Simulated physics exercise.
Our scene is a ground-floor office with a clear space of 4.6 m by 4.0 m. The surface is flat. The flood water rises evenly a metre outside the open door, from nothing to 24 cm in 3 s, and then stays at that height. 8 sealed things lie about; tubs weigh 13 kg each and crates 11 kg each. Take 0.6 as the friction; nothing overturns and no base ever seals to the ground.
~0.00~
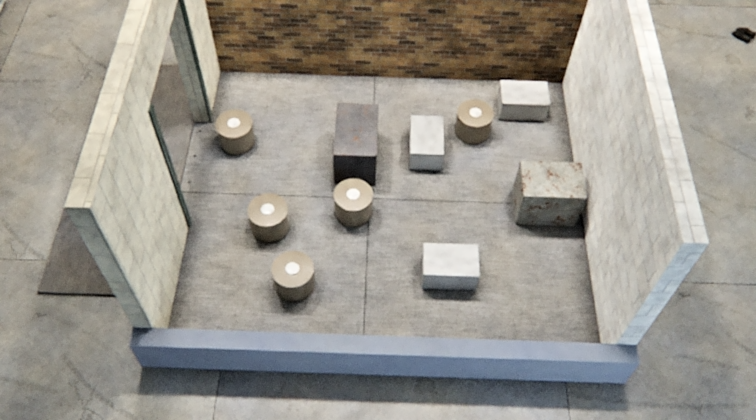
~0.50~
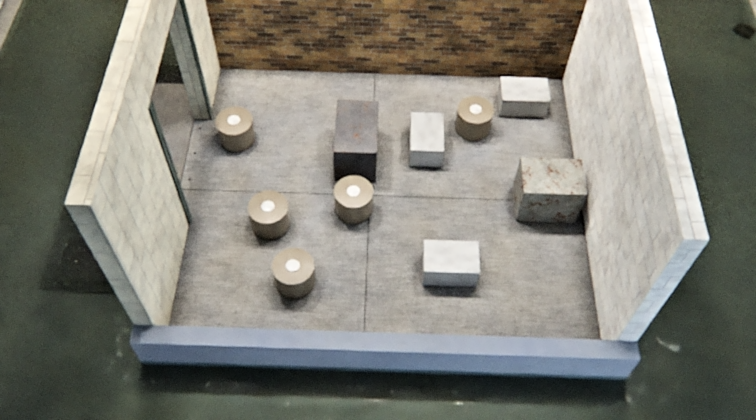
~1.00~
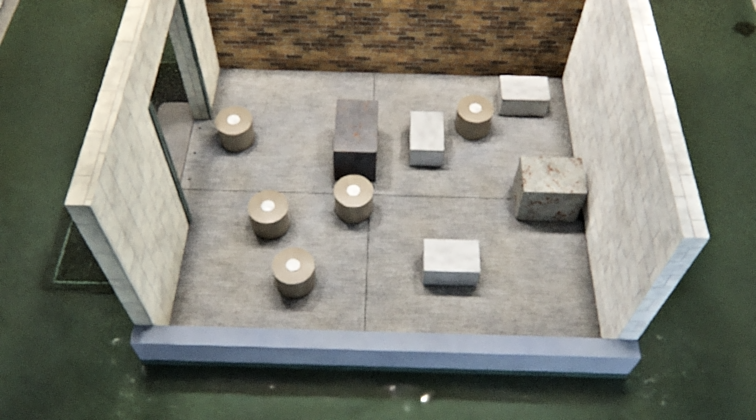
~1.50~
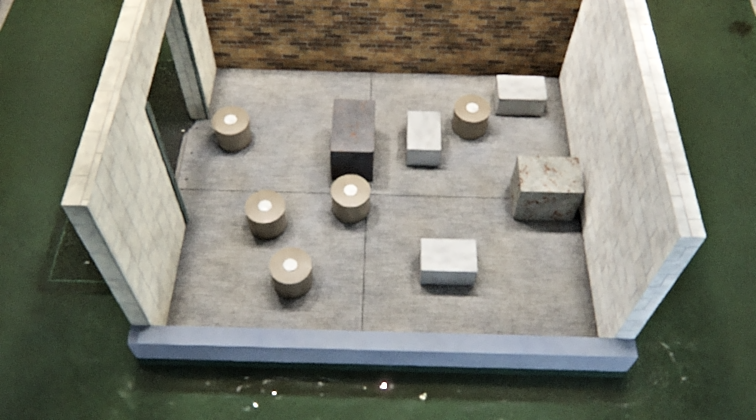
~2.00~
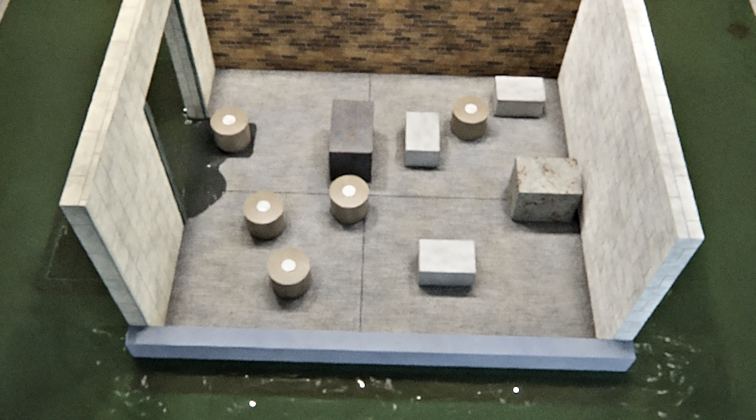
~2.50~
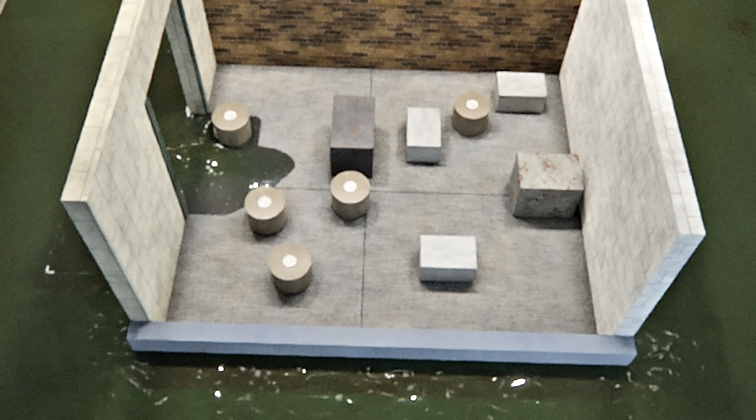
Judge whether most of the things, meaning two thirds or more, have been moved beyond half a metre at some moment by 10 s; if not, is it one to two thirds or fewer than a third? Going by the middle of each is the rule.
Yes, two thirds or more.
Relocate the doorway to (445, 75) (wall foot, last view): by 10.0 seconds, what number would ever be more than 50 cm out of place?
In that case the number is 5.
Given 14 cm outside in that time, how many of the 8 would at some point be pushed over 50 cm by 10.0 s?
So the tally would be 1.
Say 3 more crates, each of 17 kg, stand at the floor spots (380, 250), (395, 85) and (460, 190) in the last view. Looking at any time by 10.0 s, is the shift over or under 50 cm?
One: Beyond it. Two: Beyond it. Three: Within it.
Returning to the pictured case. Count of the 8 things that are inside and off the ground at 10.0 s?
The number is 7.
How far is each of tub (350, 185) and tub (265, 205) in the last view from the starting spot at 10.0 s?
200 cm and 350 cm respectively.
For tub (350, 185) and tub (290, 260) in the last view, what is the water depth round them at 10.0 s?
Some 14 cm at the first, some 6 cm at the second.
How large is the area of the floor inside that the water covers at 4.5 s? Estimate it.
I'd put it close to 9.5 m2.
After 3.5 s 0 of 8 are over 50 cm from their spots; 0 afloat.
After 4.5 s 2 of 8 are over 50 cm from their spots; 0 afloat.
After 7.0 s 4 of 8 are over 50 cm from their spots; 1 afloat.
After 10.0 s 6 of 8 are over 50 cm from their spots, and 6 have been at some point; 7 afloat.
